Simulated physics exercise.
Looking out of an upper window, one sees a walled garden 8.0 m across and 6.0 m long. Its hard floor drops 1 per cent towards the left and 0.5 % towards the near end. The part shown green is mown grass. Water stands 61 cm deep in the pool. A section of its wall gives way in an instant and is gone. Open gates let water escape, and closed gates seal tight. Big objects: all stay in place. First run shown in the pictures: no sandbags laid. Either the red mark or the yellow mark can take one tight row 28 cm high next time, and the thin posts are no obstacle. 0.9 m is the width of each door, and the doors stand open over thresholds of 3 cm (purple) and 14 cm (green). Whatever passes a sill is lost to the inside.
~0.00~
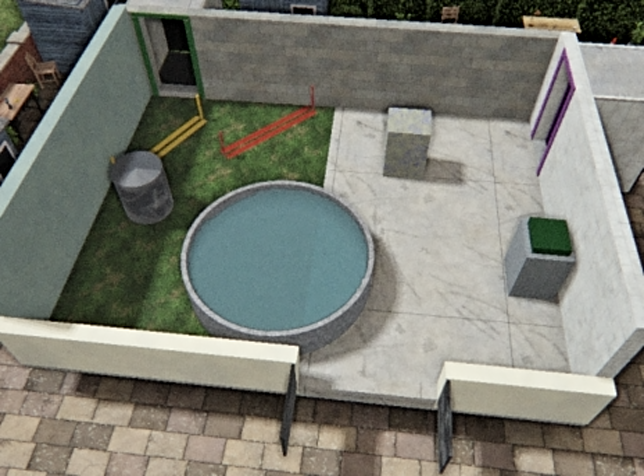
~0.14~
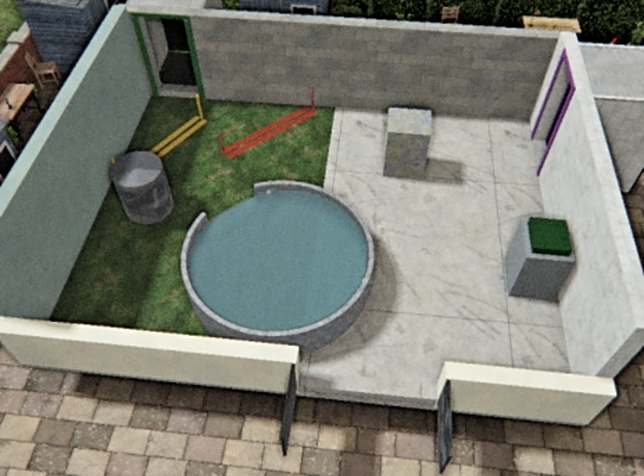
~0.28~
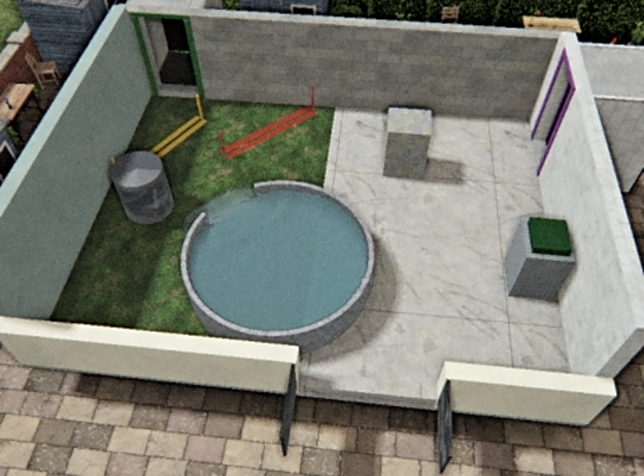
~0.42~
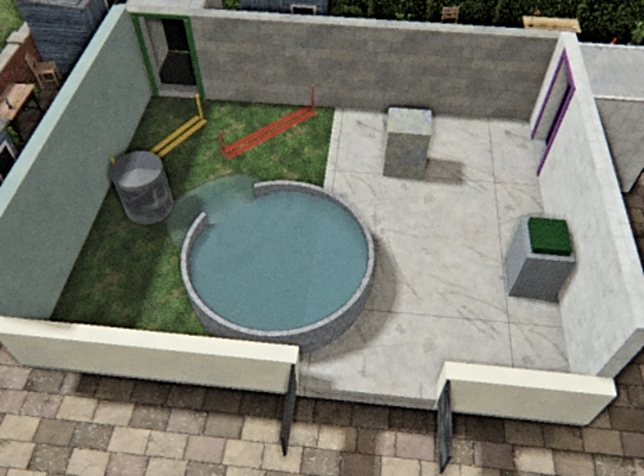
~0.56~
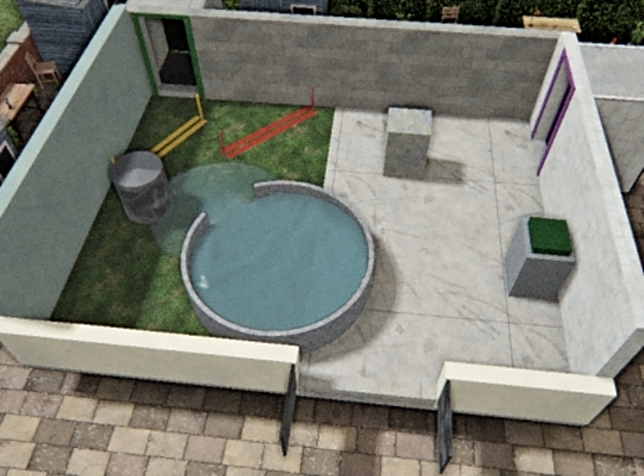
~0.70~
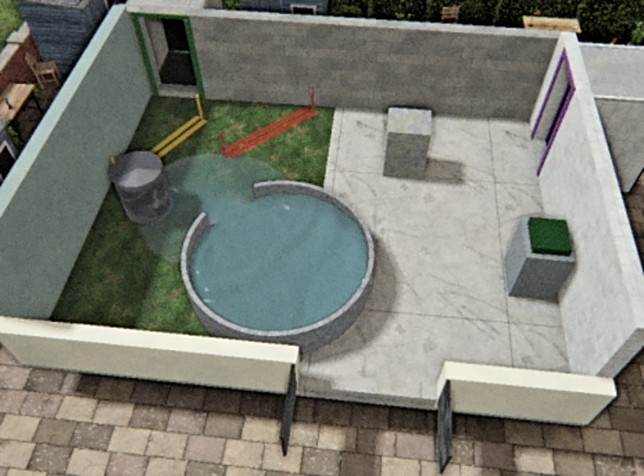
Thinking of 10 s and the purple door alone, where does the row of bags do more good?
On the red mark.
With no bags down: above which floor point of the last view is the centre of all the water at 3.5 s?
I'd say somewhere about (239, 222).
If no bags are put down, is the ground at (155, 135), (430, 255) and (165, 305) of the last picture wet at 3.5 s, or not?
Respectively: Covered, clear and covered.
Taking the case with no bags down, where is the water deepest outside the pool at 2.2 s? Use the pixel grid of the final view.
I'd point to somewhere near (180, 209).
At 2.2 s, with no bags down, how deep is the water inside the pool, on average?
43 cm.
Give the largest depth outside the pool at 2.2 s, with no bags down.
Max depth: Near 34 cm.
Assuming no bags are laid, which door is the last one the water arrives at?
Purple.
After 1.4 s water covers 20 % of the floor and is deepest (37 cm) near (180, 209) in the run without bags; in at the purple door, 0 L with no bags, 0 L with the row on red, 0 L on yellow.
After 2.2 s water covers 30 % of the floor and is deepest (34 cm) near (180, 209) in the run without bags; in at the purple door, 0 L with no bags, 0 L with the row on red, 0 L on yellow.
After 3.5 s water covers 40 % of the floor and is deepest (27 cm) near (168, 98) in the run without bags; in at the purple door, 0 L with no bags, 0 L with the row on red, 0 L on yellow.
After 6.0 s water covers 55 % of the floor and is deepest (20 cm) near (152, 96) in the run without bags; in at the purple door, 0 L with no bags, 0 L with the row on red, 0 L on yellow.
After 10.0 s water covers 85 % of the floor and is deepest (16 cm) near (61, 346) in the run without bags; in at the purple door, 6 L with no bags, 0 L with the row on red, 42 L on yellow.
